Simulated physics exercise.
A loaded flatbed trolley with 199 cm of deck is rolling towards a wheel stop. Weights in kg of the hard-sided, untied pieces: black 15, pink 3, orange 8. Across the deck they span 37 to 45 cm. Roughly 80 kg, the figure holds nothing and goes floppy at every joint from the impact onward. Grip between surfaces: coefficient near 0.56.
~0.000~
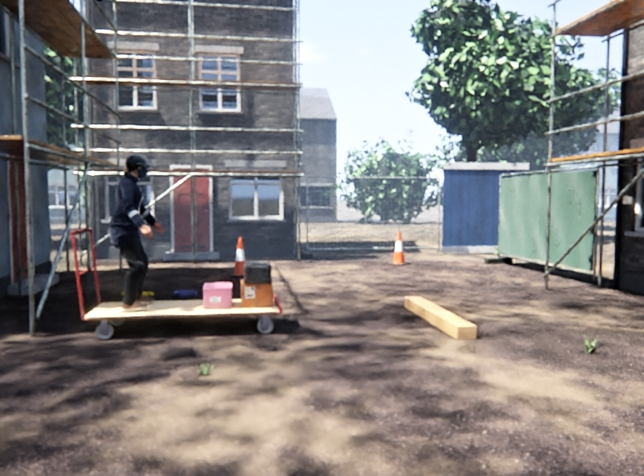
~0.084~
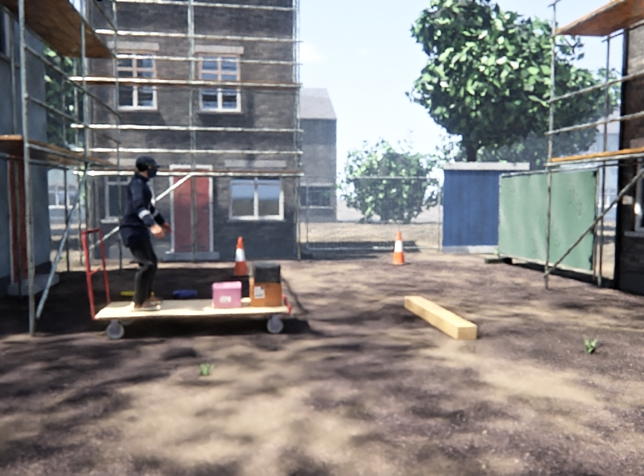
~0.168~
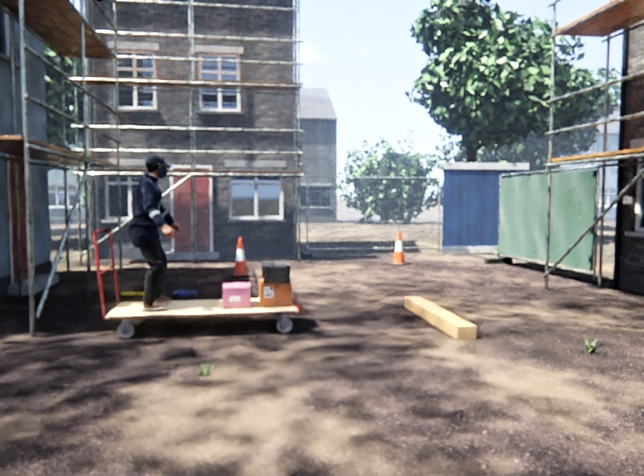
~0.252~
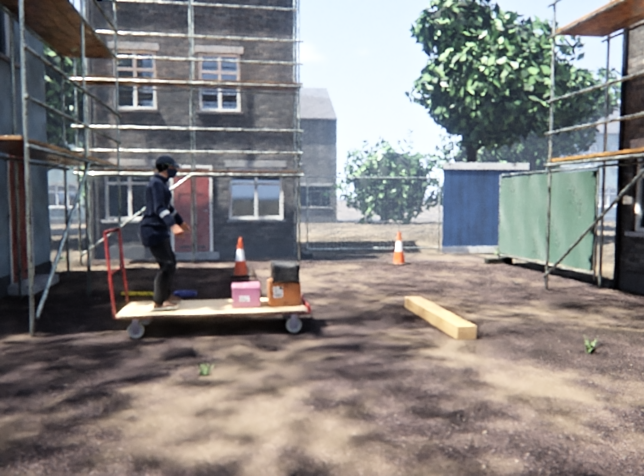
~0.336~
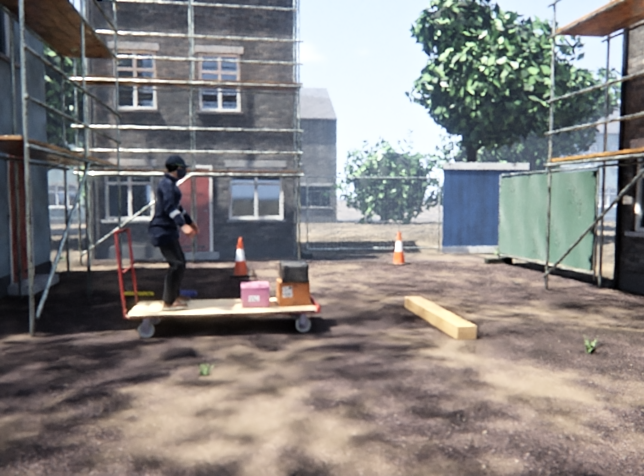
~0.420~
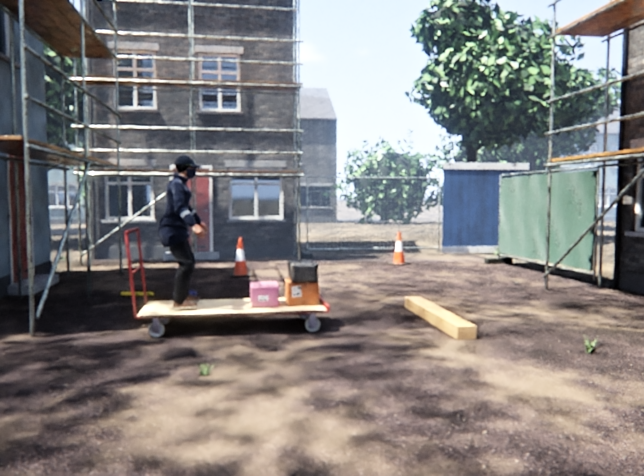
A person in dark clothes and a dark cap stands on a flatbed trolley with a red handle as it rolls slowly rightward across a sunlit building yard, seen from the side by a still camera. A pink box and a black-and-orange case sit at the deck's right end, with a timber beam lying to the right, cones, scaffolded brick, and blue and green panels behind. The boxes ride along while the person's arms shift slightly.
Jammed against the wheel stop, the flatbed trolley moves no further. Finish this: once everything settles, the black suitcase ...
Once everything settles, the black suitcase is still on the deck.
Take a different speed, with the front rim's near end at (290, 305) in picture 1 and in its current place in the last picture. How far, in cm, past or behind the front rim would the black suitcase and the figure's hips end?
The black item would end 20 cm behind the front rim, and the hips 140 cm behind it.
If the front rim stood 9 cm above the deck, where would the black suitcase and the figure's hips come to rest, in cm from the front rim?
Result: Black 10 cm behind rim; hips 130 cm behind rim.
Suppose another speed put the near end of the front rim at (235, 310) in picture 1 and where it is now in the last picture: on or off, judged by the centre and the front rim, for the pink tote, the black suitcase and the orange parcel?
In that case pink on, black off, orange on.
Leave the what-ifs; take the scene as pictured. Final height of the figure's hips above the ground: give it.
Around 60 centimetres high.
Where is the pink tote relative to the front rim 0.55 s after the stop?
Around 55 cm short of the front rim.
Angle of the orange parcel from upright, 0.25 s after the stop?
Roughly 0 degrees.
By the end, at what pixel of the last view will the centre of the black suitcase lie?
Around (426, 269).
The wheels strike at 1.52 s.
After 2.07 s the black suitcase is 12 cm behind the rim, tilted 0°, near (426, 269) in the last picture's view.
After 2.52 s the black suitcase is 12 cm behind the rim, tilted 0°, near (426, 269) in the last picture's view.
When all is still (2.7 s), nothing is past the rim; behind it, black suitcase, pink tote, orange parcel and the figure's hips.
